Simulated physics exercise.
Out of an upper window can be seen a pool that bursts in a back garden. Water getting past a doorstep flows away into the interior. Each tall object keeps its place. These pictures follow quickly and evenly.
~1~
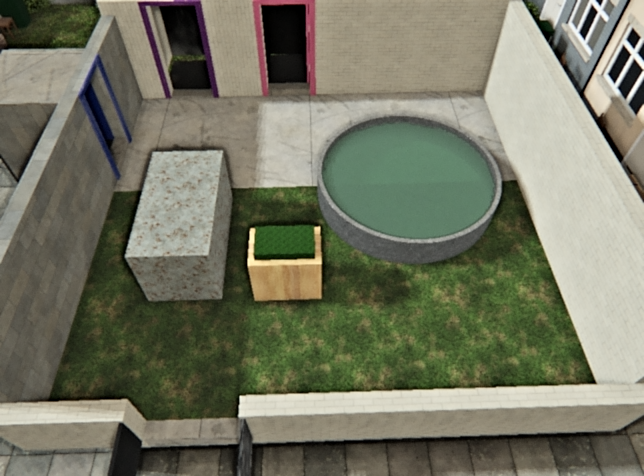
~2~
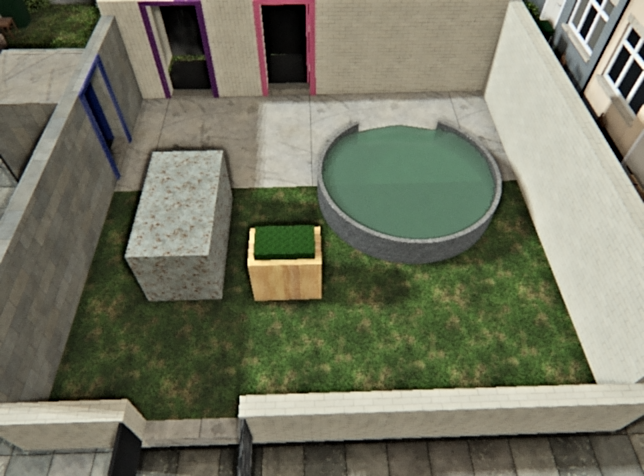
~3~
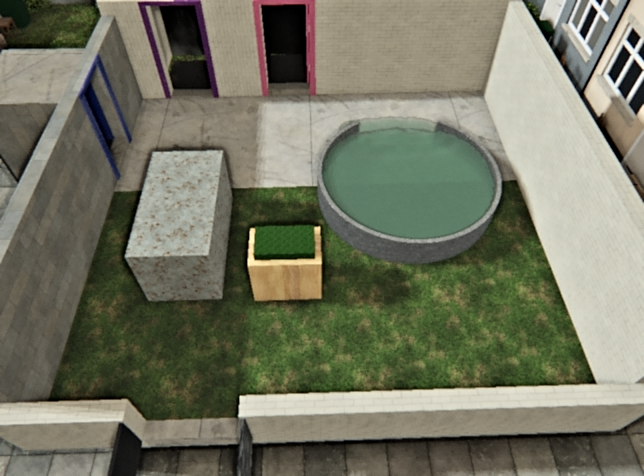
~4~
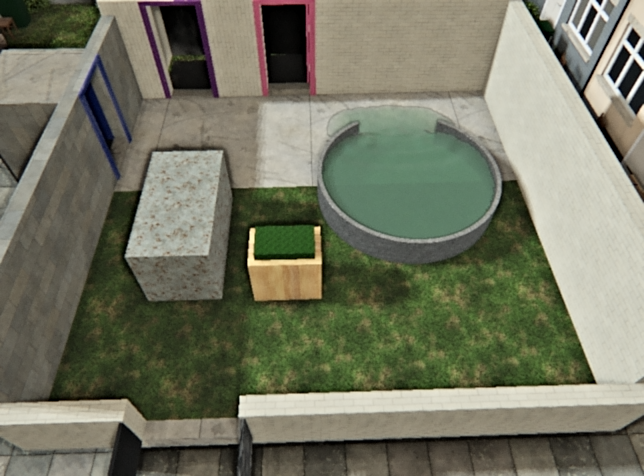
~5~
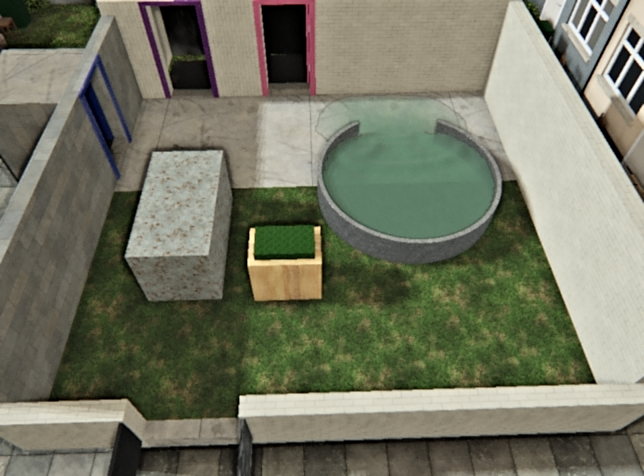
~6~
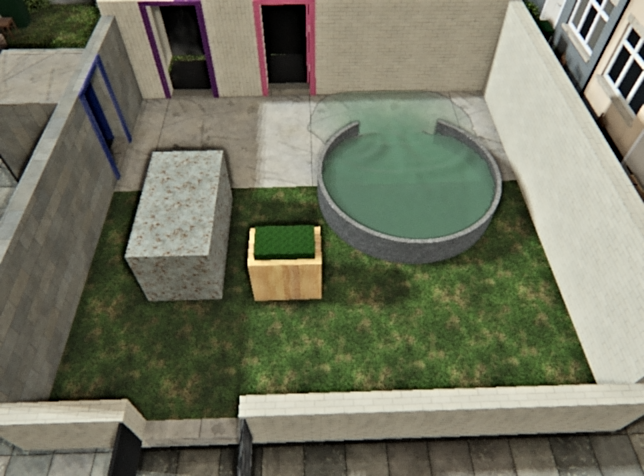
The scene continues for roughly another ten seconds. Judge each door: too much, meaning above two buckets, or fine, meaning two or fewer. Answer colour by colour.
Pink door: Fine, blue door: Fine, purple door: Too much.
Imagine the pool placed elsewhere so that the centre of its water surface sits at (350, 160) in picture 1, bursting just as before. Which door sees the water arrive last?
Answer: The door marked blue.
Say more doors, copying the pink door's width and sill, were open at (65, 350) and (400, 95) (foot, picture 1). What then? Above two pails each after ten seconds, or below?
Per door: Within the limit; past the limit.
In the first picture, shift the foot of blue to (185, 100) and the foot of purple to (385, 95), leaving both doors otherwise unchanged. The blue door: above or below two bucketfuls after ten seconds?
My guess is that the blue door does not reach it by then.
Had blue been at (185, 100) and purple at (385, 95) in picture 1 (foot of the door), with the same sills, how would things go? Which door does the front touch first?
I say the door marked purple.
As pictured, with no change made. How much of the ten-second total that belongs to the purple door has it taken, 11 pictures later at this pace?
My estimate is close to 0 per cent.
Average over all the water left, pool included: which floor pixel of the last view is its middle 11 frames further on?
Estimate: (394, 163).
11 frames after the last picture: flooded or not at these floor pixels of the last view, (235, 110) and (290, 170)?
In order: Swamped and spared.
A moment on, water covers 15 % of the floor; the pink door wet at the sill, nothing in, the blue door not reached, the purple door not reached.
Next, water covers 15 % of the floor; the pink door wet at the sill, nothing in, the blue door not reached, the purple door wet at the sill, nothing in.
Then, water covers 40 % of the floor; the pink door wet at the sill, nothing in, the blue door wet at the sill, nothing in, the purple door wet at the sill, nothing in.
Later, water covers 60 % of the floor; the pink door under two buckets in, the blue door wet at the sill, nothing in, the purple door under two buckets in.
In the end, water covers 90 % of the floor; the pink door under two buckets in, the blue door wet at the sill, nothing in, the purple door over two buckets in.
